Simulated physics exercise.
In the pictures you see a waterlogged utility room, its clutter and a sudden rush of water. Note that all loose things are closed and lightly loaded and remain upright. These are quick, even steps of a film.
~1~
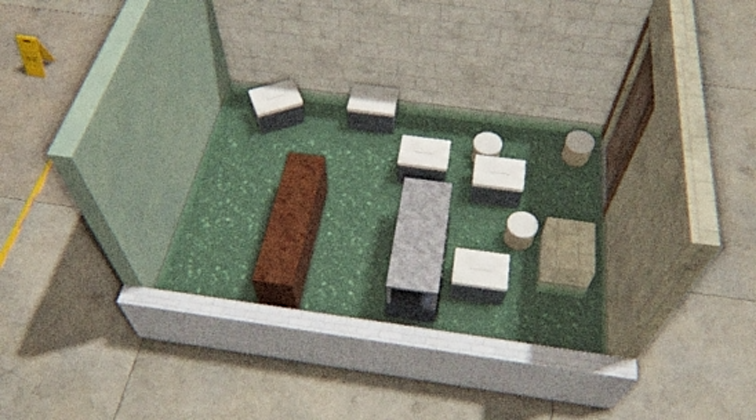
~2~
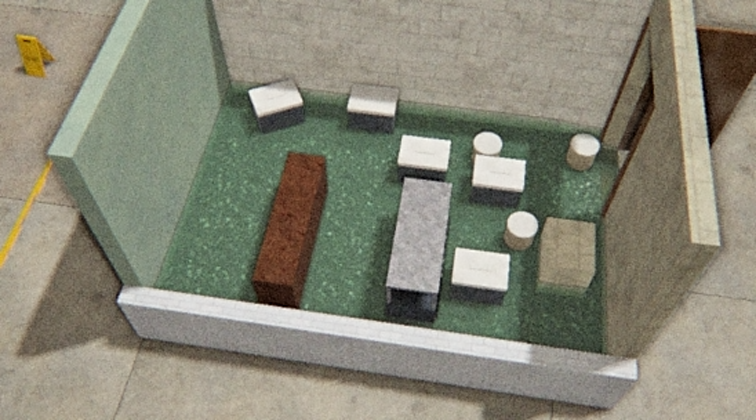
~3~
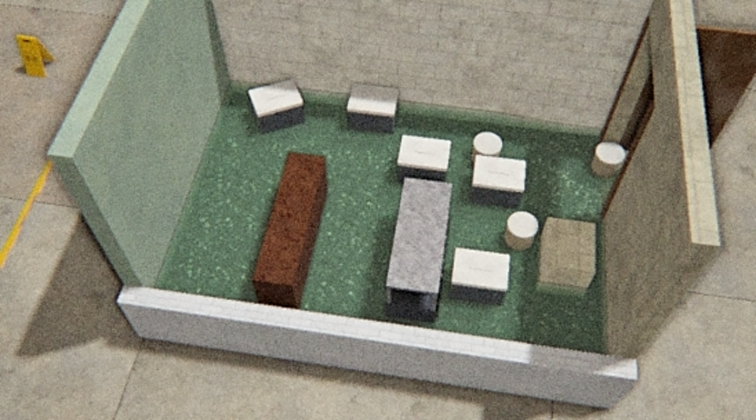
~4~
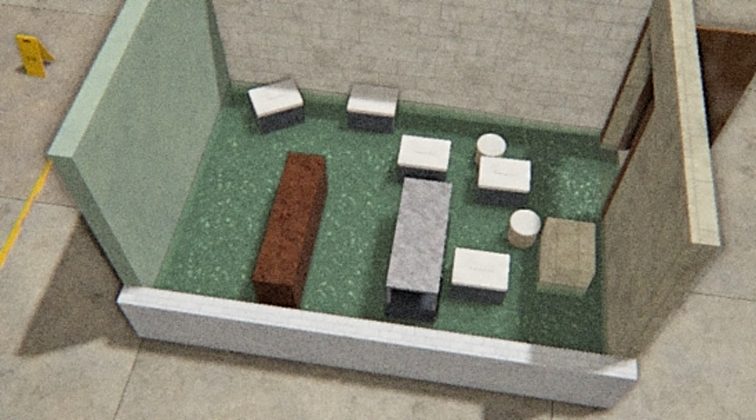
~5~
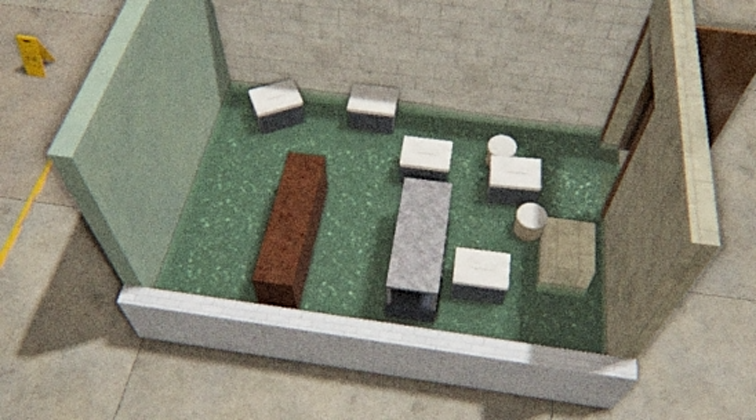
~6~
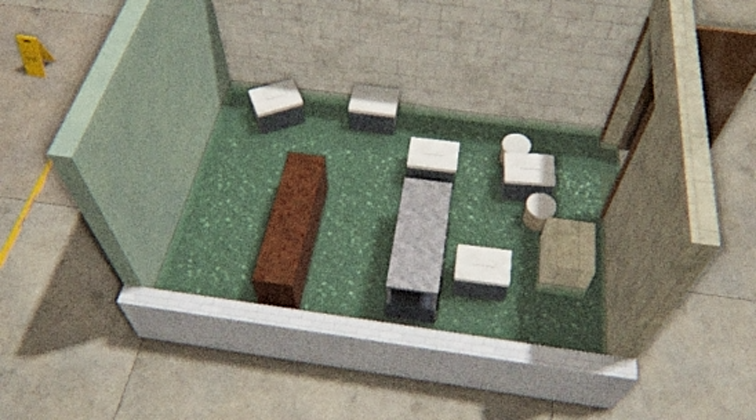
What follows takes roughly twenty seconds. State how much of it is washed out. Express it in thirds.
It comes to two thirds or above.
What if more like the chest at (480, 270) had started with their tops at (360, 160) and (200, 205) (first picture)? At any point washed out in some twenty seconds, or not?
Copy one taken away, copy two still there.
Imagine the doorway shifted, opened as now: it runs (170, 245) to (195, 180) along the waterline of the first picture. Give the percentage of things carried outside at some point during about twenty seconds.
That would be around 20 %.
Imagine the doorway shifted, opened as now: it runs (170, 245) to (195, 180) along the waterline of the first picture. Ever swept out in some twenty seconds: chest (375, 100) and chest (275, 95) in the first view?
In that order: Escapes, escapes.
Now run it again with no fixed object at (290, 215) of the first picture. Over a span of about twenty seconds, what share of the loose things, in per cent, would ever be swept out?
Some 90 per cent.
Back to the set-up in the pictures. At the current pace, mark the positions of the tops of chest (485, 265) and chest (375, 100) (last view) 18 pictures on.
(491, 221) and (589, 131), approximately.
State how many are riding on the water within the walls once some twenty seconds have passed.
Count: 0.
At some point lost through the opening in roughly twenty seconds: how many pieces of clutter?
So the number is 8.
A moment on, 3 of 8 are out; 5 afloat.
Next, 5 of 8 are out; 3 afloat.
Later, 7 of 8 are out; 1 afloat.
In the end, 8 of 8 are out; 0 afloat.
